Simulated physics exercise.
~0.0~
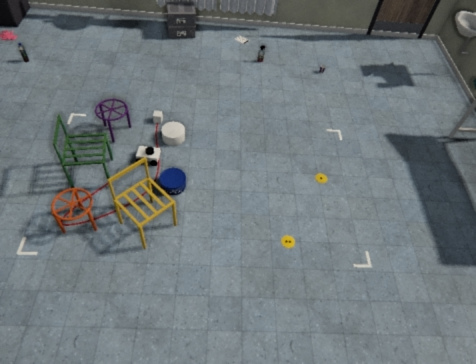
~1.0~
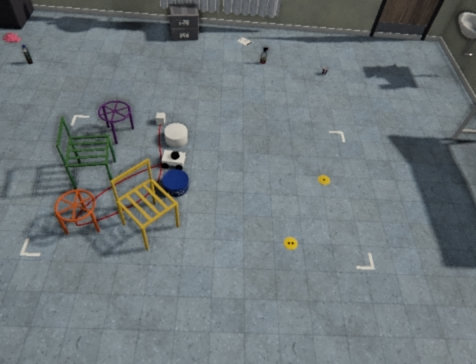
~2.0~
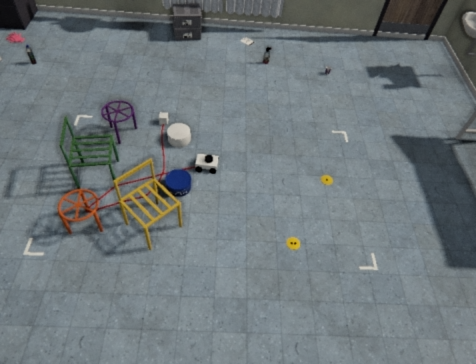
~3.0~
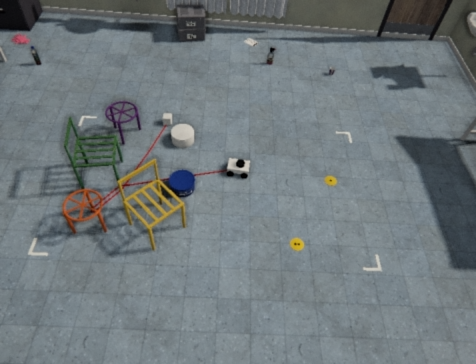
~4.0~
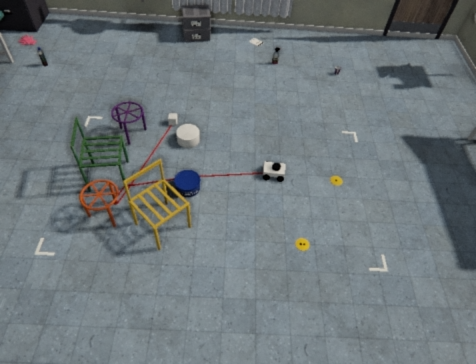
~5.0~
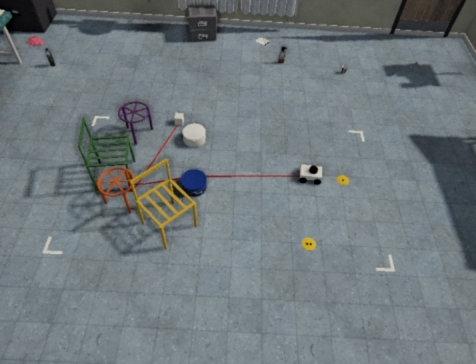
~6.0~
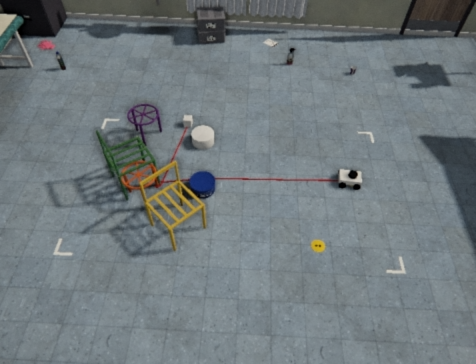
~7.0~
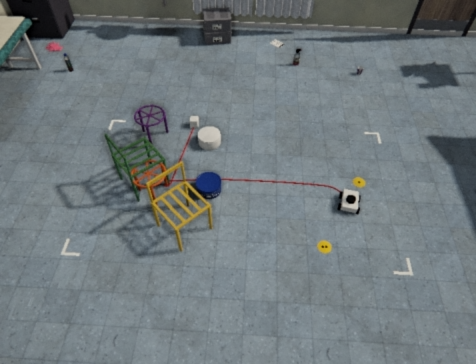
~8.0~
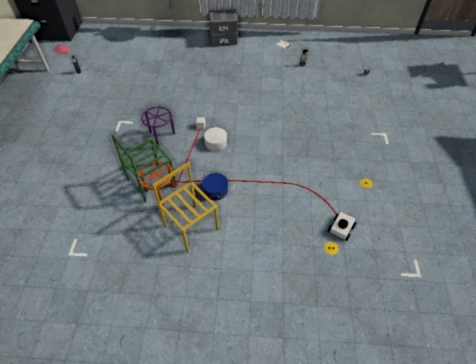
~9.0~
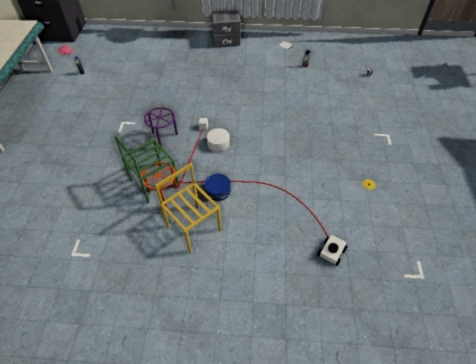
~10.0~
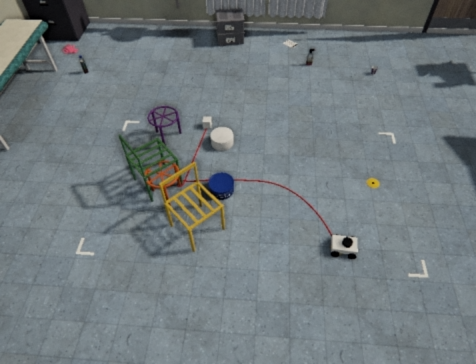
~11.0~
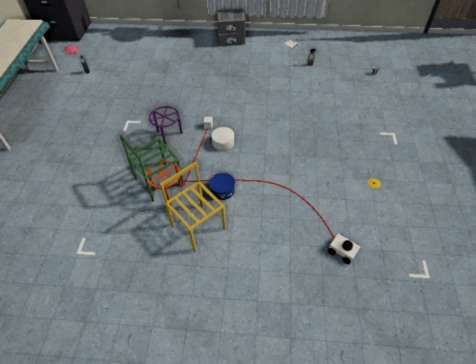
On a tiled floor, a small white cart rolled right past two yellow marks' starting side, trailing a red cord that dragged the orange stool against the green chair and shifted both, then it curved down to the lower mark and stopped there.
